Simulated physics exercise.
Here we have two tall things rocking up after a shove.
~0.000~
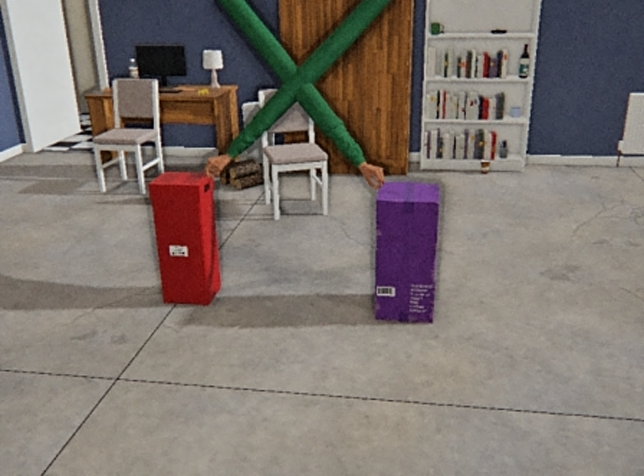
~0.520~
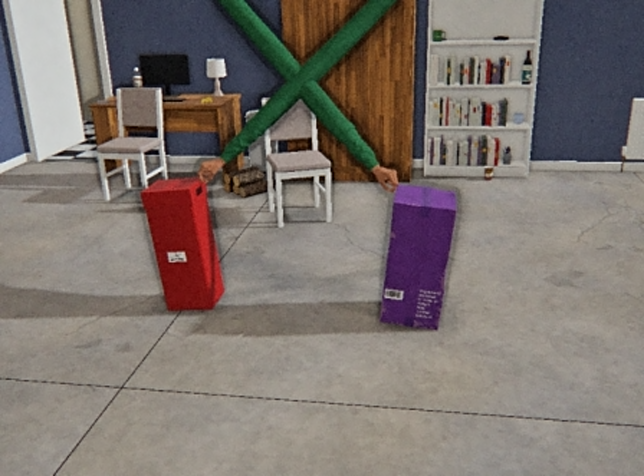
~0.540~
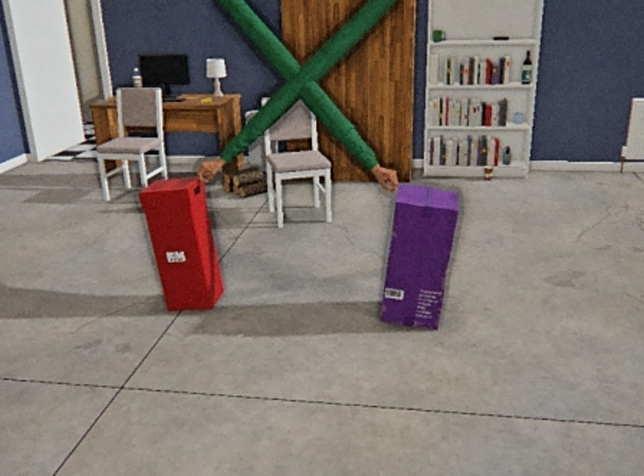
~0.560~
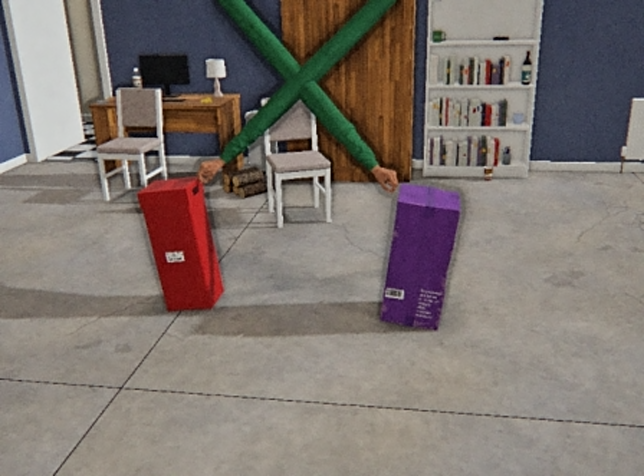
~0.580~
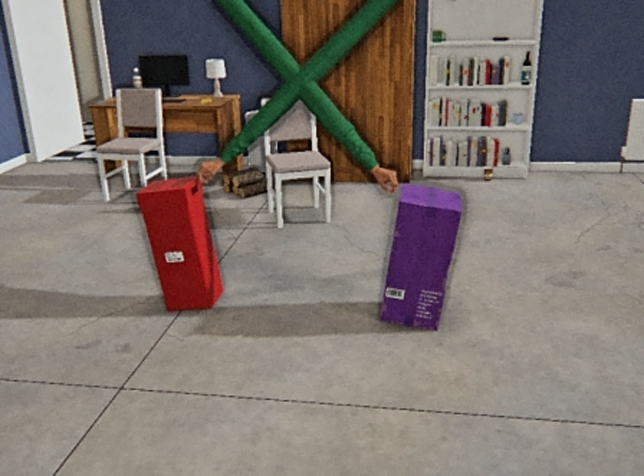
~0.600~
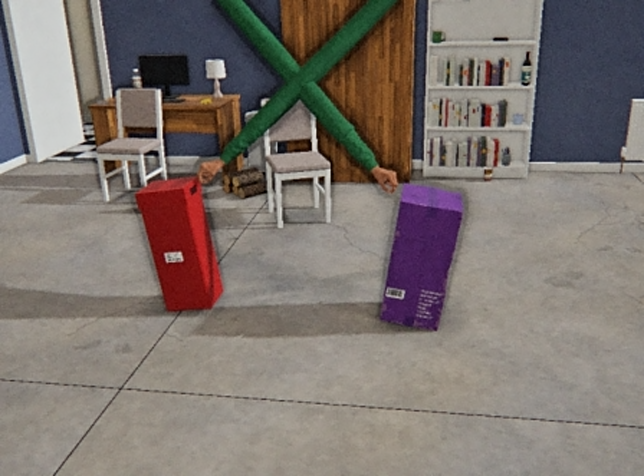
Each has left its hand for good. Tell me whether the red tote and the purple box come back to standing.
As it turns out, the red tote returns to its base; the purple box returns to its base.
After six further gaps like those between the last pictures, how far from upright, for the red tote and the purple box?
Then 8° and 8°.
After 0.86 s, red tote upright near (189, 247); purple box upright near (412, 259).
After 1.16 s, red tote upright near (193, 247); purple box upright near (411, 259).
In the end (2.3 s), the red tote settles on its feet, near (191, 248); the purple box settles on its feet, near (410, 259).
